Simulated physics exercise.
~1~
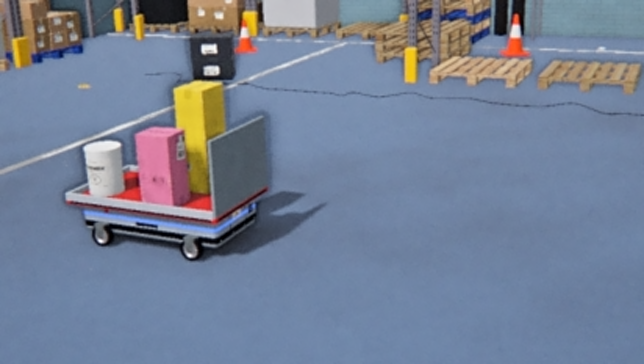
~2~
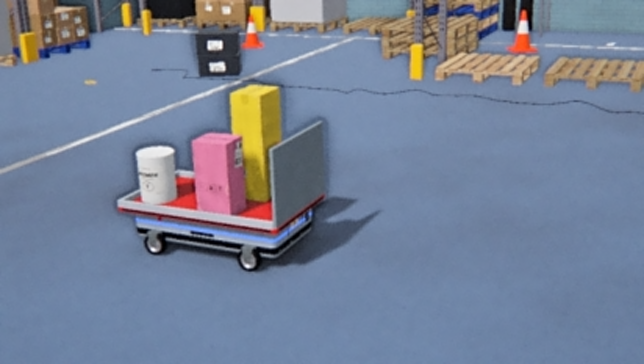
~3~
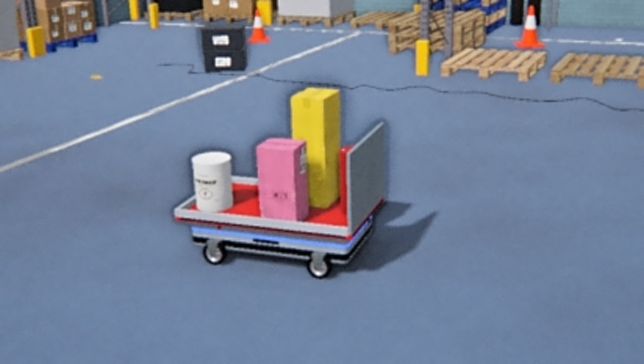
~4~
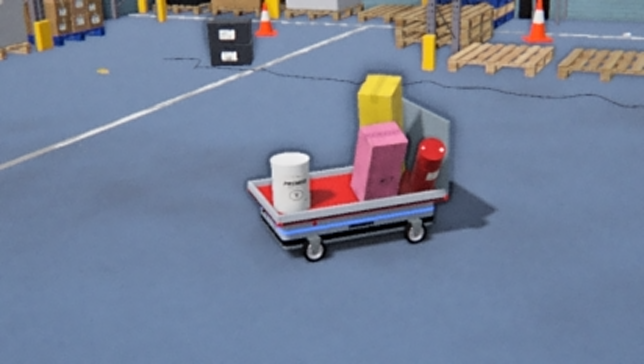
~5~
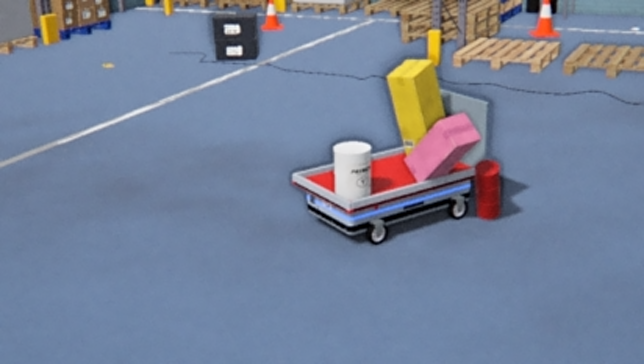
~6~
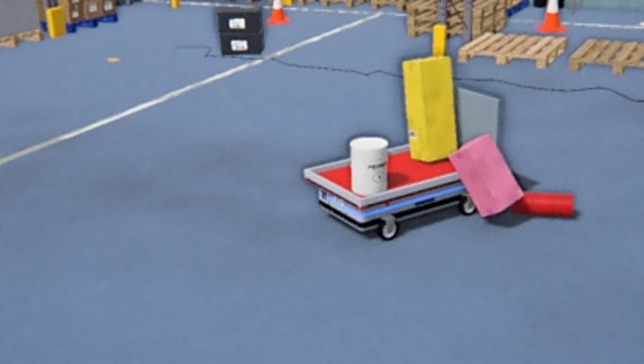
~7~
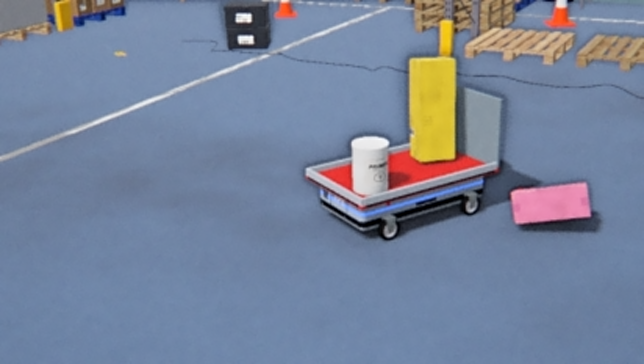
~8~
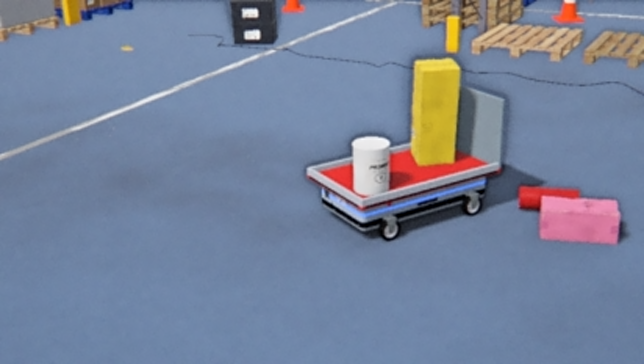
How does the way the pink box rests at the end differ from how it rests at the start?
At the start the pink box stands upright on the cart, but by the end it is lying on its side on the floor.
A flat cart with a red deck and a grey board at its front rolls rightward across the blue floor of a warehouse, seen from slightly above, with pallets, boxes and orange cones behind. It carries a white pail, a pink box, a tall yellow box and a red canister mostly hidden behind them. As the cart turns away, the load tilts, and the canister and then the pink box tumble off the right side. The cart stops, and the leaning yellow box settles upright. The pail and yellow box remain aboard, while the canister and pink box lie on the floor.
